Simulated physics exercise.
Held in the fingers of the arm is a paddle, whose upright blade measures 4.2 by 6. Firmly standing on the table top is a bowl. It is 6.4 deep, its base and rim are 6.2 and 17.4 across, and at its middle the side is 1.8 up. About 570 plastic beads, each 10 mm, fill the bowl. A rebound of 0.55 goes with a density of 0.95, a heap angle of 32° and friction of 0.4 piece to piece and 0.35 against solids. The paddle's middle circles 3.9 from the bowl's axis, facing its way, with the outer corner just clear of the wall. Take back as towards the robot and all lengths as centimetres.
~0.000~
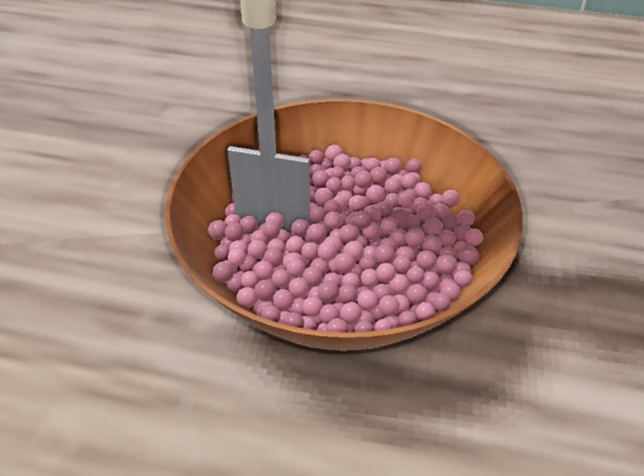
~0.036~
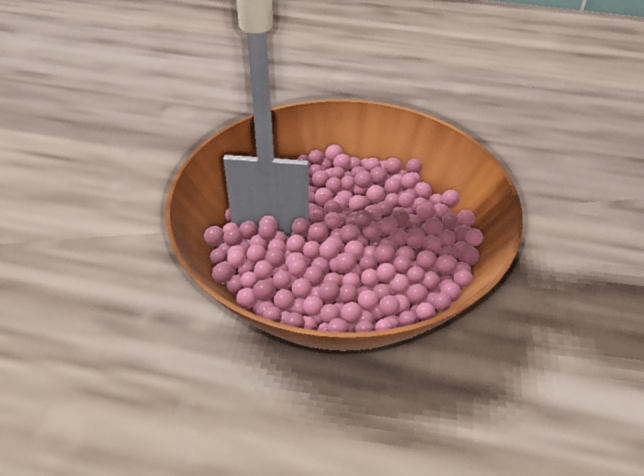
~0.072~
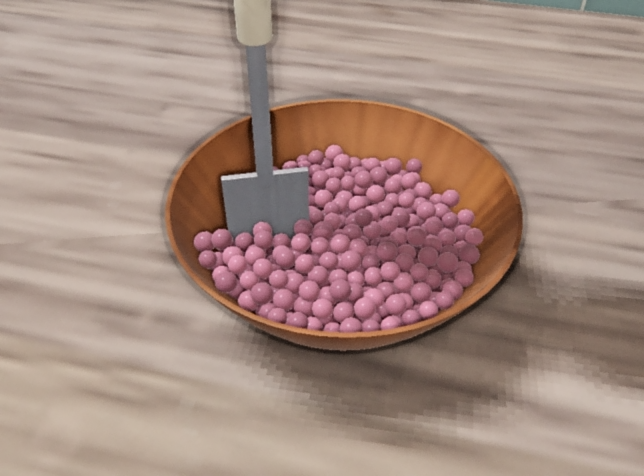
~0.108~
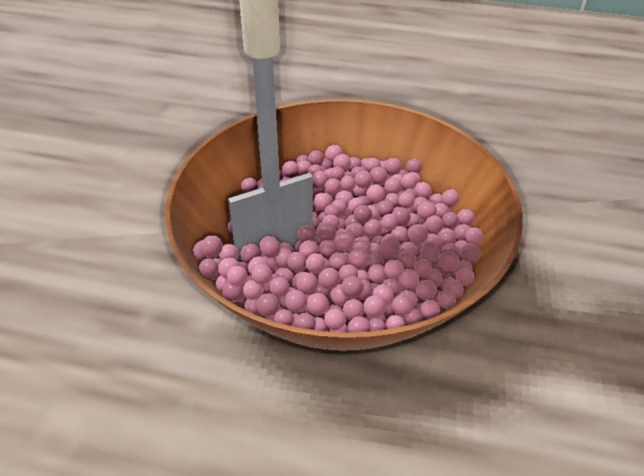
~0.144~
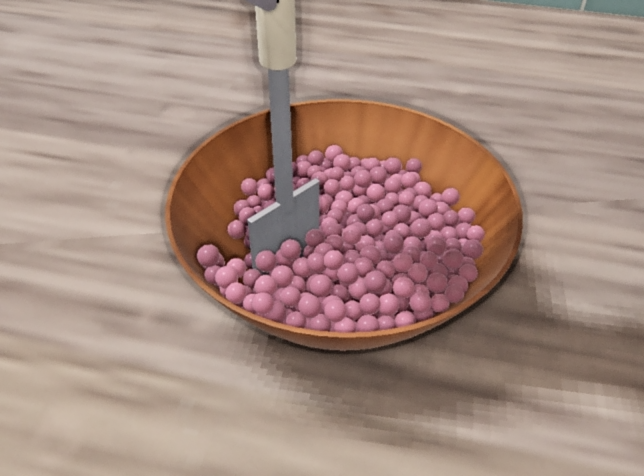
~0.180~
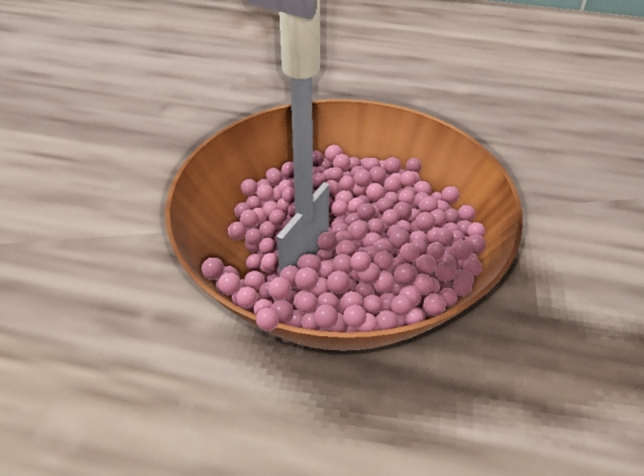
On a wood-grained table top, a gray paddle stood upright in a wooden bowl of pink beads, then swept toward the near side and curved right, turning as it pushed through them.
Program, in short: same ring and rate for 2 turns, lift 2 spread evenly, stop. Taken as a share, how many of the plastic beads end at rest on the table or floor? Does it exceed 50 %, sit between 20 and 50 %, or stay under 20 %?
It stays under 20 %.
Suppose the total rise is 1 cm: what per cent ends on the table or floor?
Roughly 15 per cent.
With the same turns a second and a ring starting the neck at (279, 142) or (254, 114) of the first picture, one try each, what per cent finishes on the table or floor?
Around 10 per cent on the first try, around 10 per cent on the second.
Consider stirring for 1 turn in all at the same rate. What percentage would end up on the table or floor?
Roughly 10 percent would end up there.
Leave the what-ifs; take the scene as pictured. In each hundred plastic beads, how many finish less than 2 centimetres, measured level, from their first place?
That comes to some 25 per cent.
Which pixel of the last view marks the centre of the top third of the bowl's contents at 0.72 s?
I'd put its middle near (259, 191).
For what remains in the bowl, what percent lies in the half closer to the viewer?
Around 50 percent of it.
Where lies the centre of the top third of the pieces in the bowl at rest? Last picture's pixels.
Centre of top third: Approx. (319, 235).
By 0.72 s, 329° round, highest piece 8 above the table; 511 in the bowl, 56 on the table or floor, 6 in flight or on the tool.
By 1.27 s, 223° round, highest piece 7 above the table; 499 in the bowl, 74 on the table or floor.
By 1.74 s, 0° round, highest piece 6 above the table; 499 in the bowl, 74 on the table or floor.
By 2.44 s, 0° round, highest piece 6 above the table; 499 in the bowl, 74 on the table or floor.
Final count, 499 in the bowl, 74 on the table or floor. That is 13 % on the table or floor.
